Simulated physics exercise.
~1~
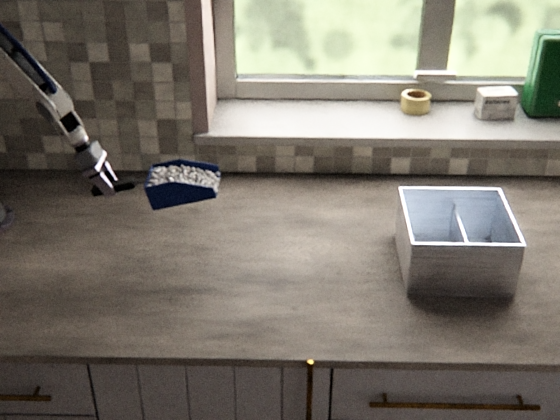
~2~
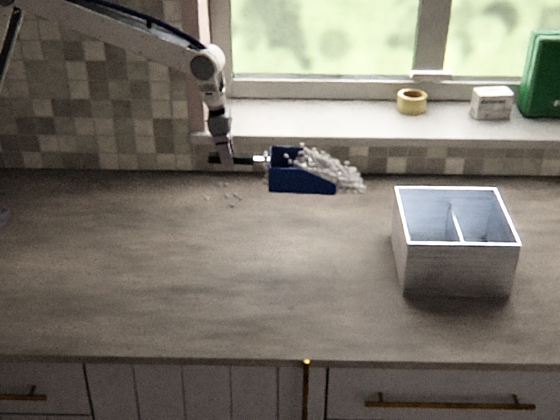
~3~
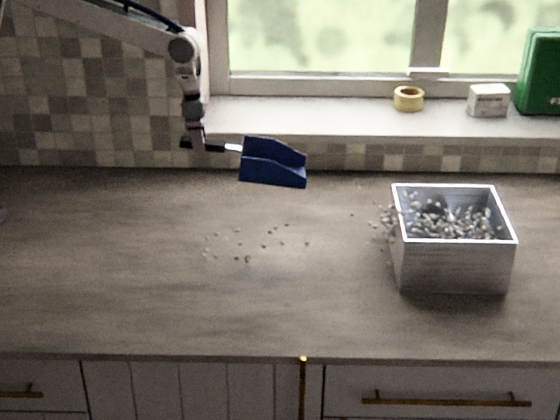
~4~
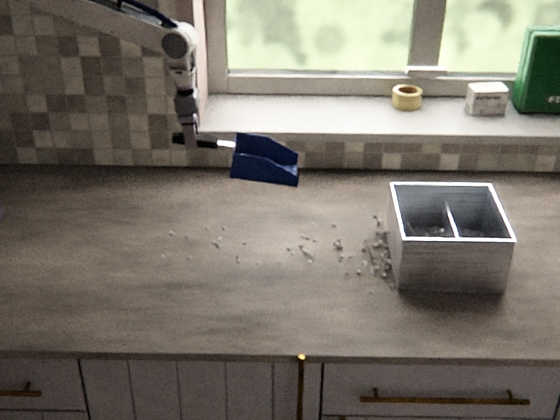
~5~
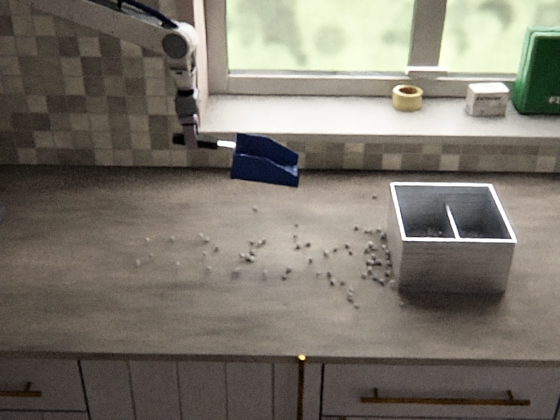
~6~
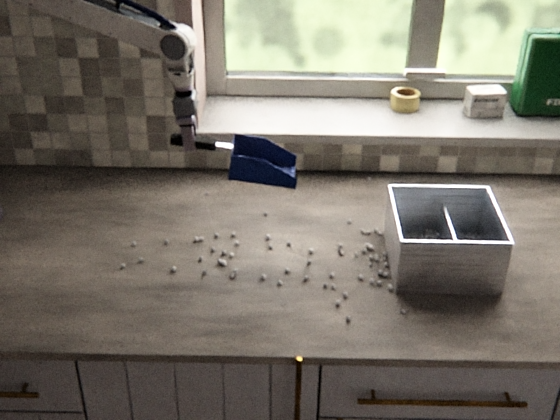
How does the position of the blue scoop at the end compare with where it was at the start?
The scoop ends up farther to the right and slightly higher than where it started, closer to the divided box.
